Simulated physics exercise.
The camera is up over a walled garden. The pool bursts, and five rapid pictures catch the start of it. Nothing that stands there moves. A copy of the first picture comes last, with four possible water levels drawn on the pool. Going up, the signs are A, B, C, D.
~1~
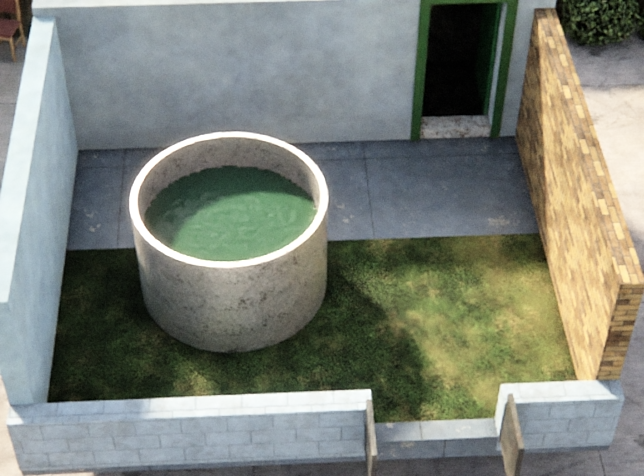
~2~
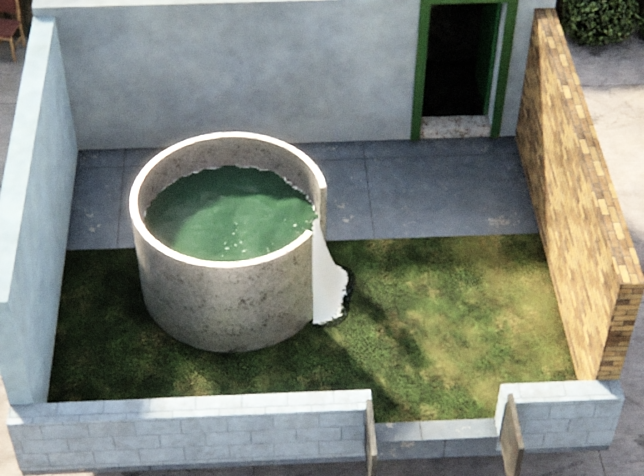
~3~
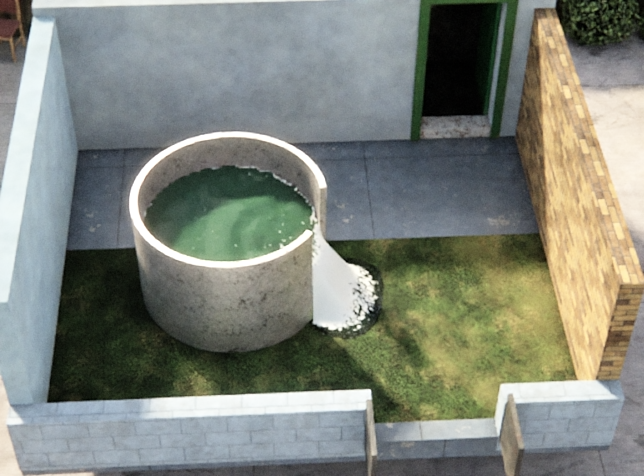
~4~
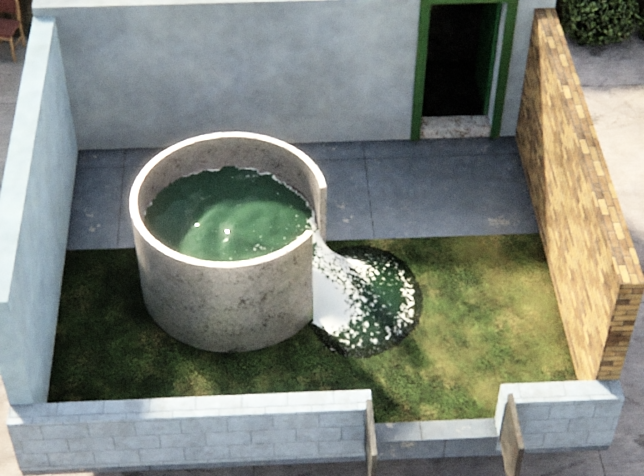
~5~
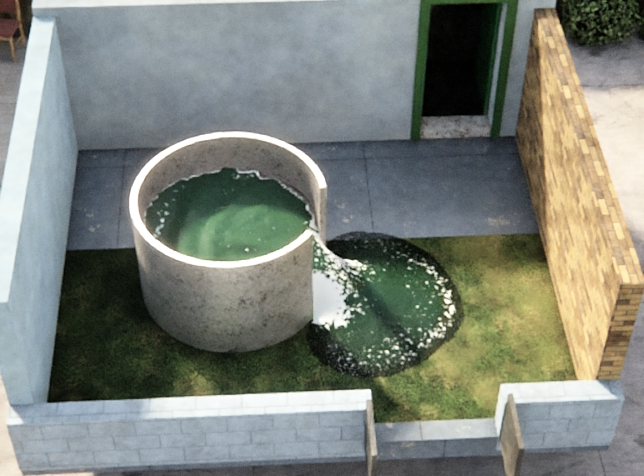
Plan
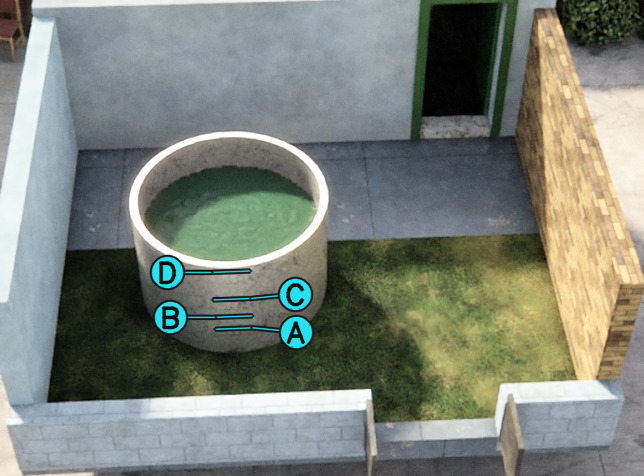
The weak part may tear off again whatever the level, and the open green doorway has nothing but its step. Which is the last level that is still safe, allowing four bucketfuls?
Level C just does it.
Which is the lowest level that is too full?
D it is.
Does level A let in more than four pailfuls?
No.
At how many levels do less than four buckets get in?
Three of them.
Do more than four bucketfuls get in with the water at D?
Yes, it does.
On the marked copy, A at (234, 328); B at (233, 316); C at (232, 299); D at (230, 271); from the bottom up A, B, C, D.
Choosing A, nothing gets over.
Choosing B, nothing gets over.
Choosing C, a splash gets over, under a bucket.
Choosing D, about 10 bucketfuls get in.
